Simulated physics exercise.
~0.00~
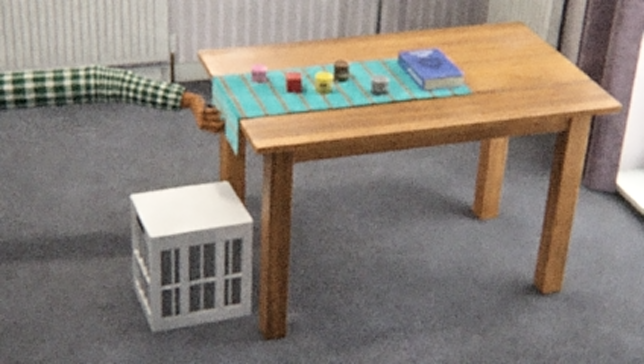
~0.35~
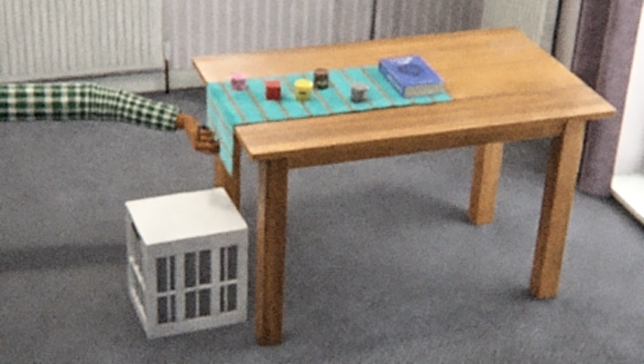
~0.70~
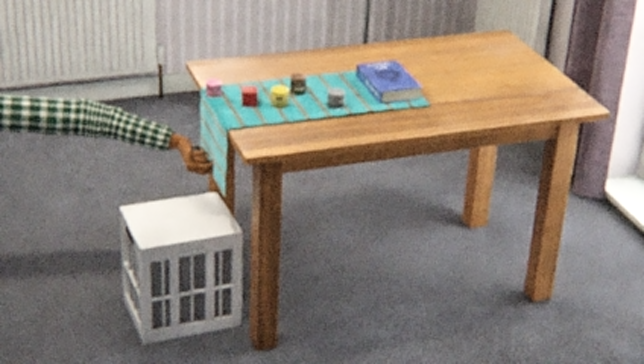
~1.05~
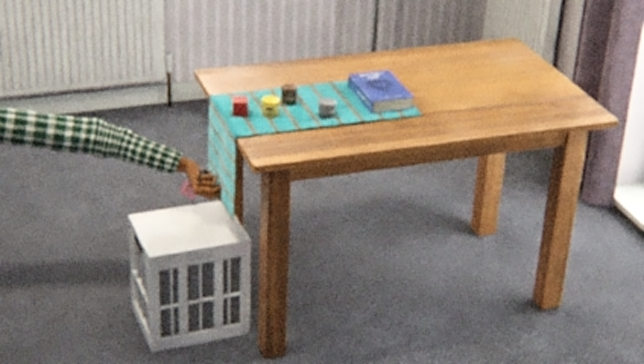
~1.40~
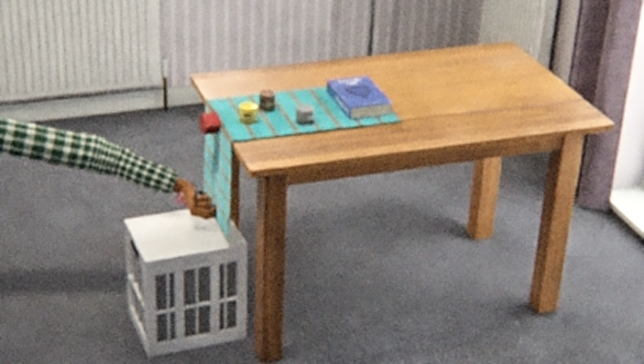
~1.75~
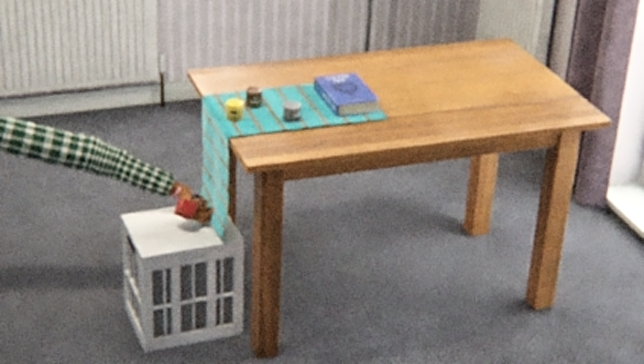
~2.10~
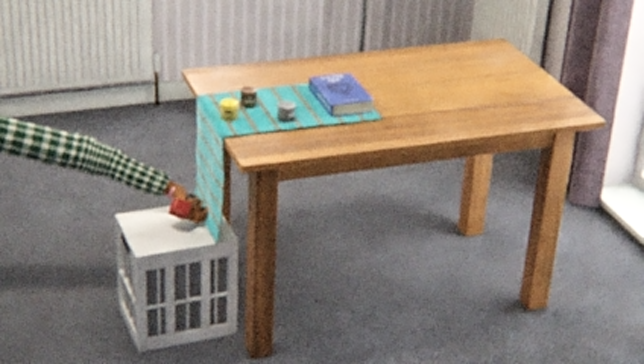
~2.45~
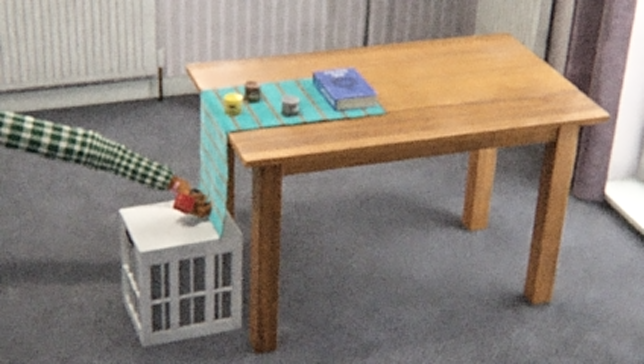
A hand draws a turquoise scarf down to a white crate, and two objects tip off the table.
